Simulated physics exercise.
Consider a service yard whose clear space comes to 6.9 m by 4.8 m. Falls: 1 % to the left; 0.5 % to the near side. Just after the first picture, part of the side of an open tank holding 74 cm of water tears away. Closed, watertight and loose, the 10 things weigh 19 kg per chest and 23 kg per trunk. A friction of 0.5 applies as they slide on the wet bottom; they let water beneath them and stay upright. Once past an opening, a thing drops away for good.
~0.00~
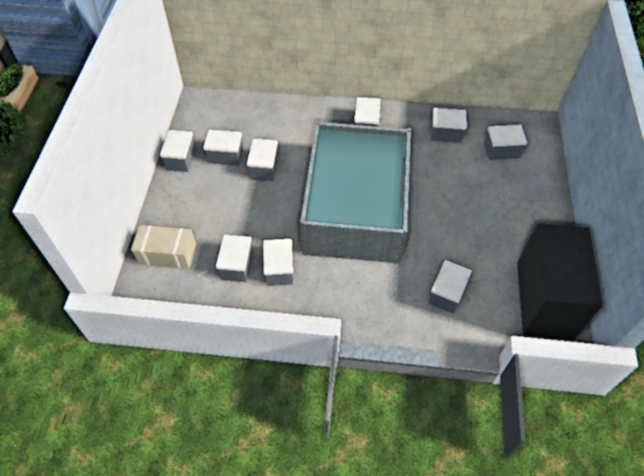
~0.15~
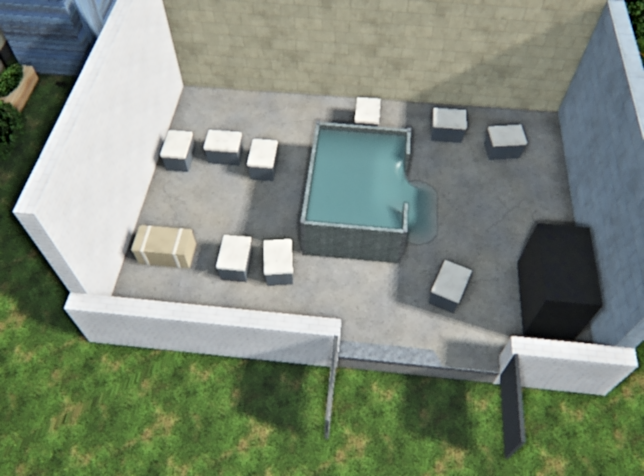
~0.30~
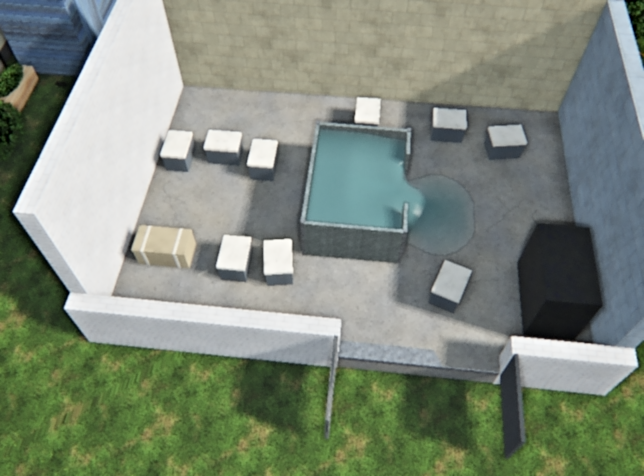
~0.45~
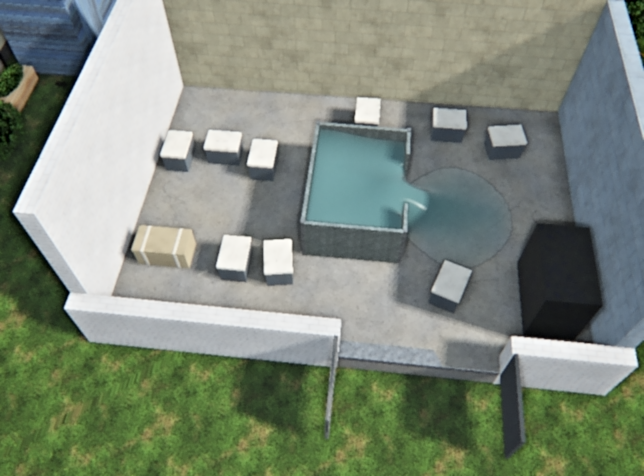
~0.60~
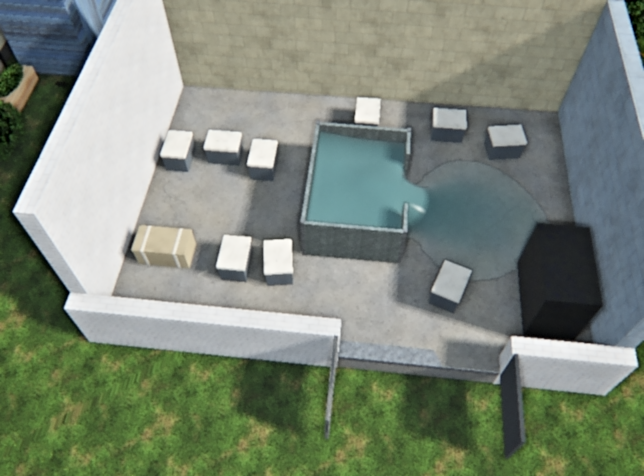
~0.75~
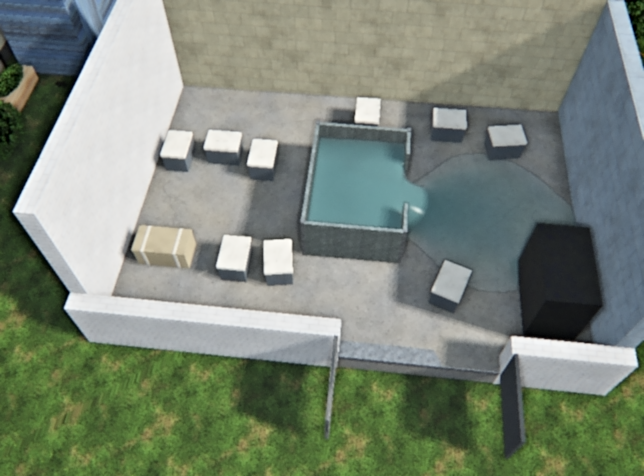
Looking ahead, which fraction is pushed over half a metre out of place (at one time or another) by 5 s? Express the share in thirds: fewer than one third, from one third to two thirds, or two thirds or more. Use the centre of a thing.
Fewer than one third.
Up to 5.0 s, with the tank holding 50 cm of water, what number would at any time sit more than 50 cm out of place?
0.
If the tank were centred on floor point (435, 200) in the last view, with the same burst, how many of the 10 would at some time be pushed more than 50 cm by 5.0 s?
The count would be 2.
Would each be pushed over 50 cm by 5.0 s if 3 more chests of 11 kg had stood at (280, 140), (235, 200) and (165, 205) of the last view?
Going through them, I'd say falls short, falls short and finally falls short.
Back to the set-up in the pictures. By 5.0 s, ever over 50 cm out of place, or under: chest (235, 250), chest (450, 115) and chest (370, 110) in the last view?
Taking them in turn, the answers are smaller, greater and greater.
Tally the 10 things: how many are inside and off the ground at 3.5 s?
The number is 0.
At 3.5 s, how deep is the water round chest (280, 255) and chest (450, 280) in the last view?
I'd put it at 0 cm and 4 cm respectively.
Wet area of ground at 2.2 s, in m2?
Some 13 m2 of it.
After 1.1 s 0 of 10 are over 50 cm from their spots; 0 afloat.
After 2.2 s 1 of 10 are over 50 cm from their spots; 1 afloat.
After 3.5 s 1 of 10 are over 50 cm from their spots; 0 afloat.
After 5.0 s 3 of 10 are over 50 cm from their spots, and 3 have been at some point; 0 afloat.
